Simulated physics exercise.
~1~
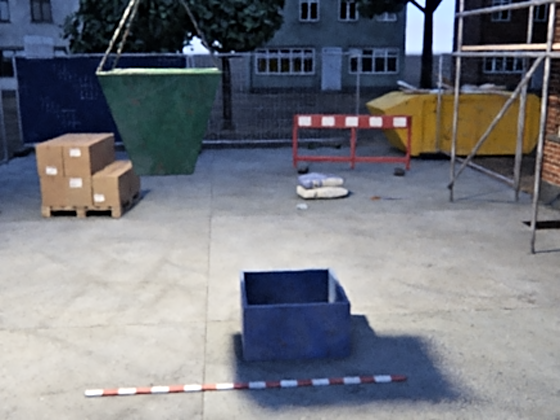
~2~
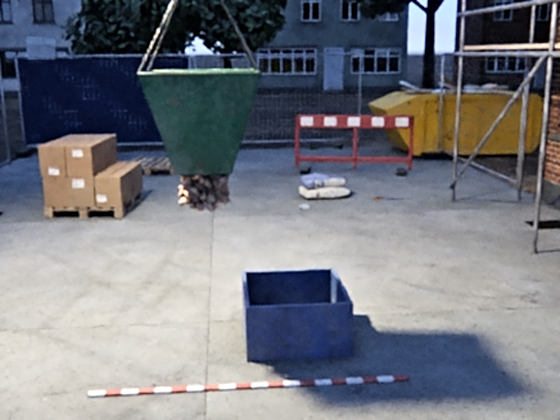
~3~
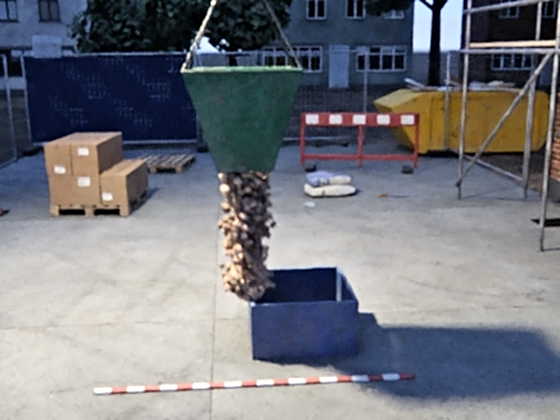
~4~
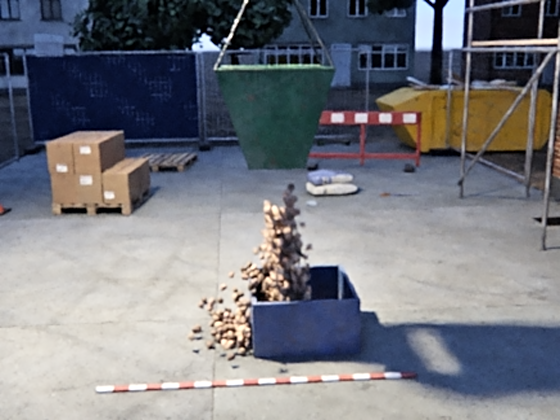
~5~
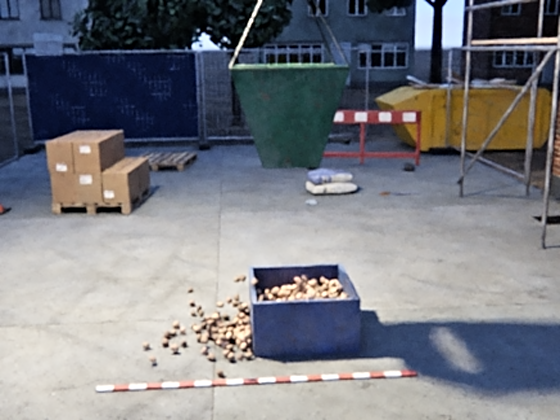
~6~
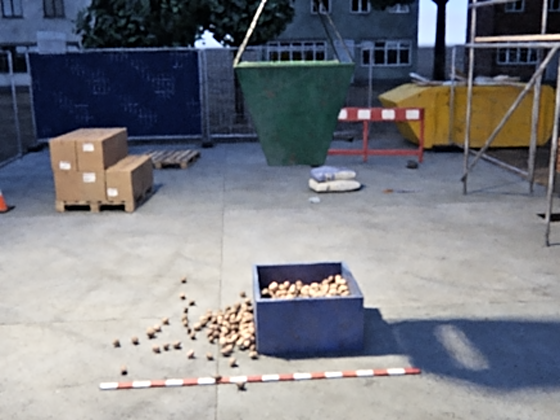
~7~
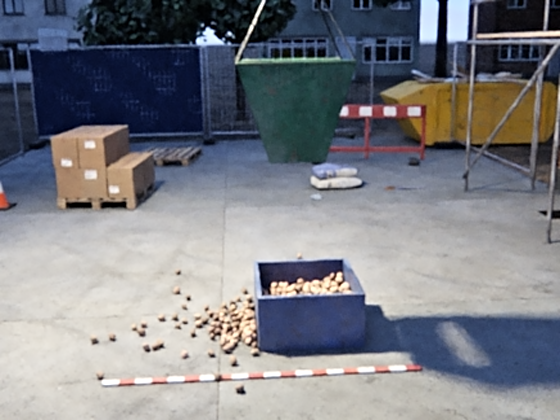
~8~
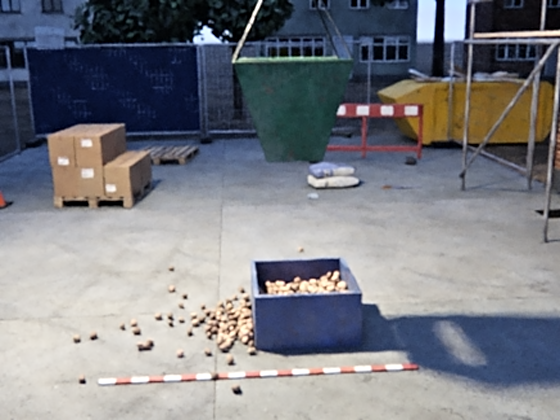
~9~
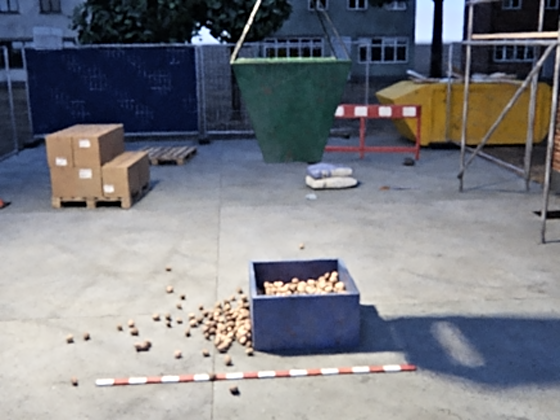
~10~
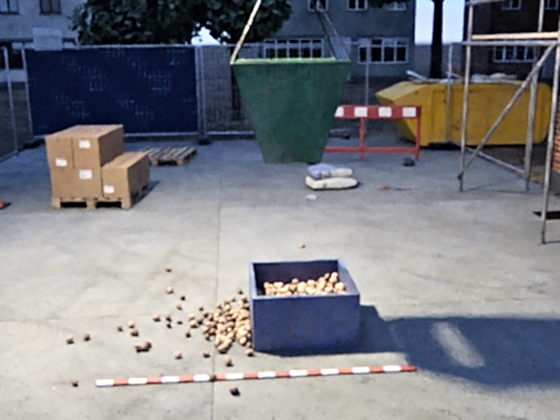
Building yard with a green crane skip swinging right and dropping cobbles, most landing in a blue bin, some scattering left.
